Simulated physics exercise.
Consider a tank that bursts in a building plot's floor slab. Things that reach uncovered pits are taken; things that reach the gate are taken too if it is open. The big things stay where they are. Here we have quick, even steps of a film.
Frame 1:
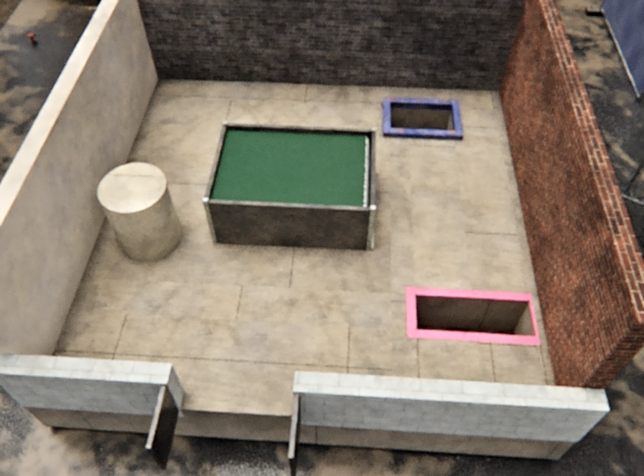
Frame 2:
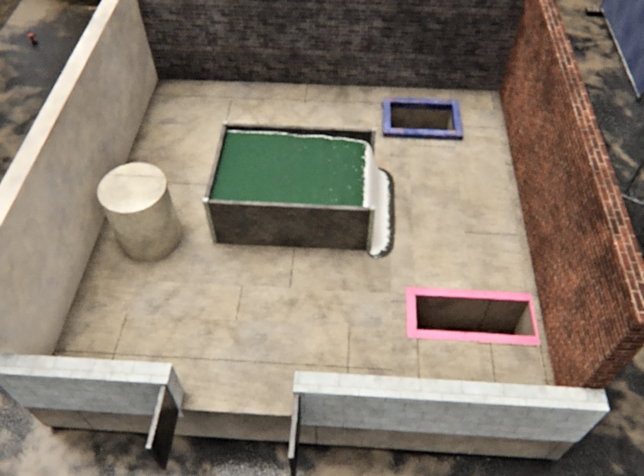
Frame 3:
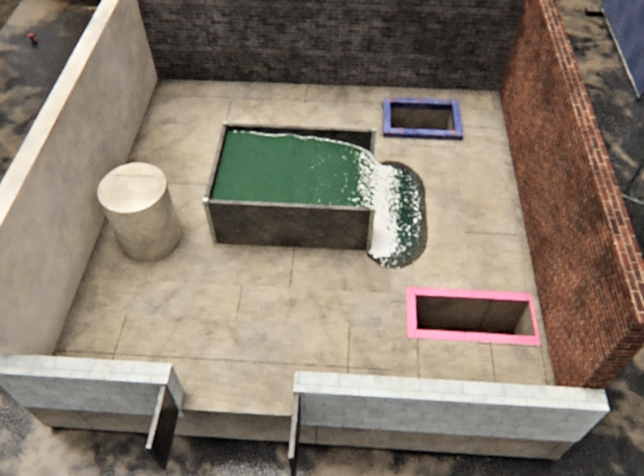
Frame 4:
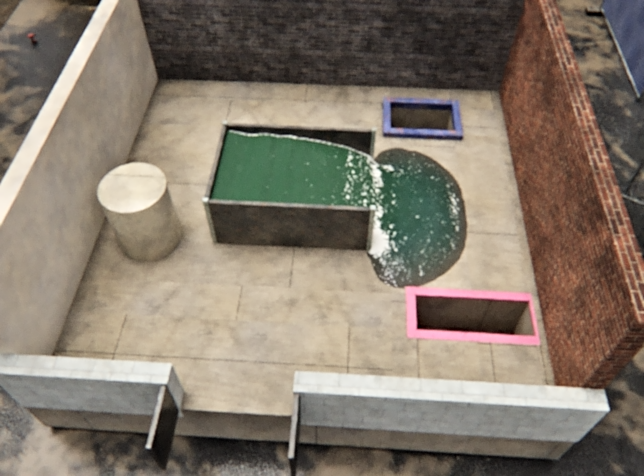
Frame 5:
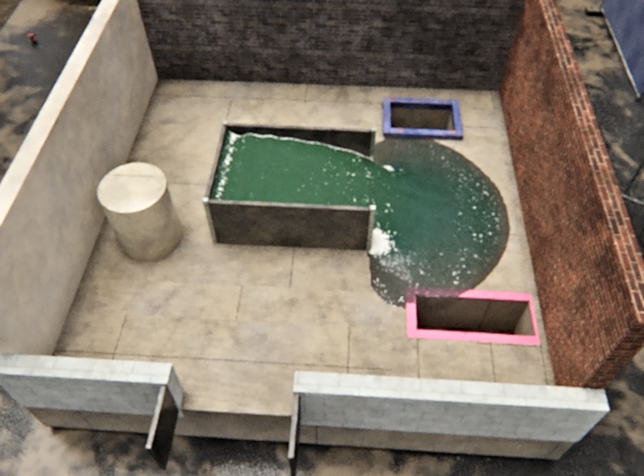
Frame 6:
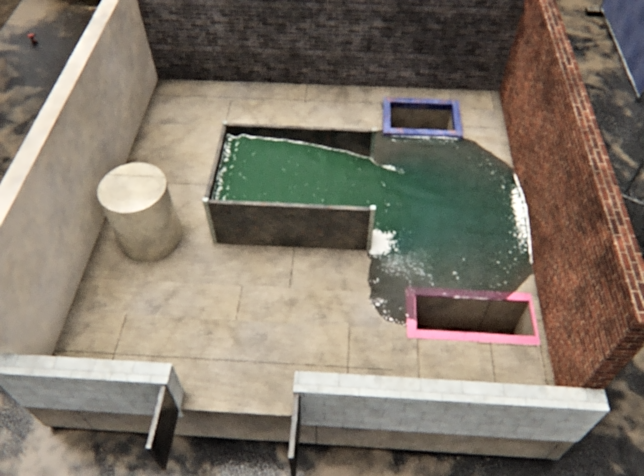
Green water pouring from the right side of an open tank, spreading across a walled floor around blue- and pink-rimmed pits to a brick wall.
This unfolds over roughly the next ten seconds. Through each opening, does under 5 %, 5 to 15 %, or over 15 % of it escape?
Result: The gate drains a share short of five per cent; the blue pit drains a share of five to fifteen per cent; the pink pit drains a share exceeding fifteen per cent.
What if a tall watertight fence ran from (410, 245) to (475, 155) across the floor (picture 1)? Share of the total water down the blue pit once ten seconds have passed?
The blue pit takes 30 parts in a hundred.
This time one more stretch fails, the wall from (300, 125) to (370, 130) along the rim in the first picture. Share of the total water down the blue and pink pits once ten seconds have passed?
Blue 12 %, pink 12 %.
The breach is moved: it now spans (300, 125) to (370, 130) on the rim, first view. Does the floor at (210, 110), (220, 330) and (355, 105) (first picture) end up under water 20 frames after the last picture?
Point 1: Inundated; point 2: Unwetted; point 3: Inundated.
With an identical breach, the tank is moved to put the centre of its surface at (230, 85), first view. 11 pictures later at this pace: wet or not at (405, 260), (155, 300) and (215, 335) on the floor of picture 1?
Location one: Soaked; location two: Bone dry; location three: Bone dry.
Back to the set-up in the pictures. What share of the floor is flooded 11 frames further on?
It comes to 30 per cent.
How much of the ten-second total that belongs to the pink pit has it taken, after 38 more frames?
Close to 80 percent.
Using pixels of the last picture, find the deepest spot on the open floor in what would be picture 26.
Deepest point: Roughly (498, 96).
A moment on, water covers 25 % of the floor; the gate 0 %, the blue pit 0 %, the pink pit 3 %.
Next, water covers 30 % of the floor; the gate 0 %, the blue pit 0 %, the pink pit 12 %.
Then, water covers 40 % of the floor; the gate 0 %, the blue pit 3 %, the pink pit 25 %.
Later, water covers 60 % of the floor; the gate 0 %, the blue pit 8 %, the pink pit 36 %.
In the end, water covers 80 % of the floor; the gate 0 %, the blue pit 8 %, the pink pit 45 %.
